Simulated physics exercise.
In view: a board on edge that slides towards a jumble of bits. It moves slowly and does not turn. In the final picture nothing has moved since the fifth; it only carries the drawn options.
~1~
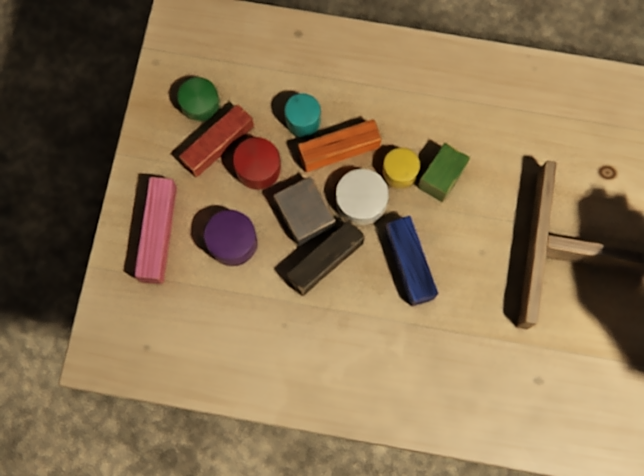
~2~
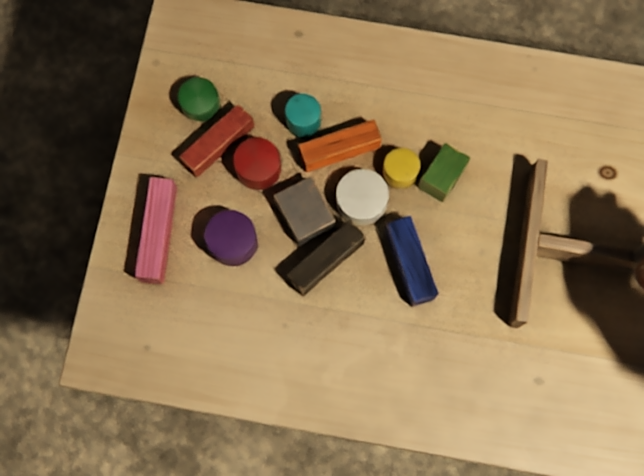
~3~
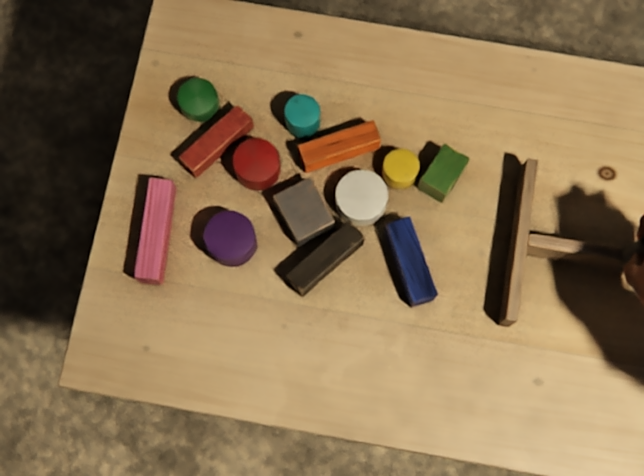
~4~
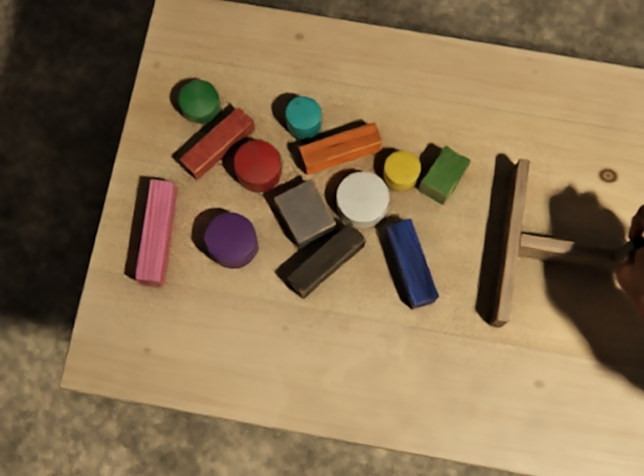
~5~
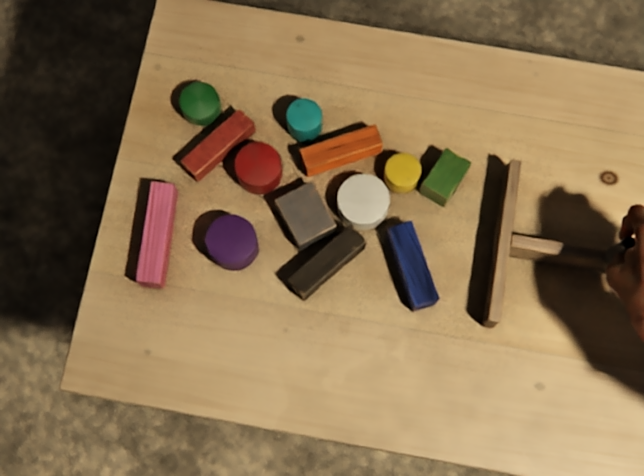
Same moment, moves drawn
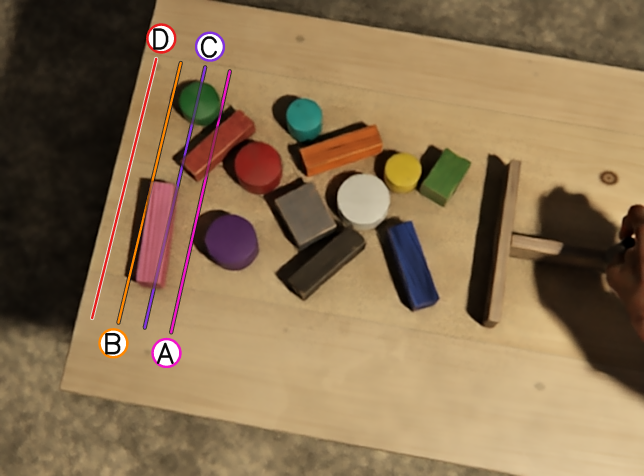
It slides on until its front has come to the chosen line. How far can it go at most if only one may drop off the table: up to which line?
It can go as far as A.
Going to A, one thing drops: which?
The pink stick goes over.
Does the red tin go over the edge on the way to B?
Yes.
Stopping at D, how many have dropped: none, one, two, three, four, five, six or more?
Six or more.
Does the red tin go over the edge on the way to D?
By then, yes.
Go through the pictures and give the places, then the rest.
The first frame shows grey block (304, 211); red tin (257, 164); green tin (199, 99).
The second frame shows board (533, 239); orange stick (340, 146).
The third frame shows board (522, 238); blue stick (411, 262).
The fourth frame shows board (514, 238); black bar (327, 260).
The fifth frame shows board (506, 239); turquoise tin (304, 120); yellow tin (402, 173); red bar (218, 145).
On the marked copy, A at (202, 197); B at (151, 188); C at (176, 193); D at (125, 184).
With A. Early on, board (395, 220); orange stick (332, 138); yellow tin (349, 161).
Further on, board (287, 201); pink stick (150, 235); green tin (193, 90).
At the end, board (202, 186); pink stick over the edge; red tin (124, 135); one fallen.
As for the rest, B drops six; C drops four; D drops nine.
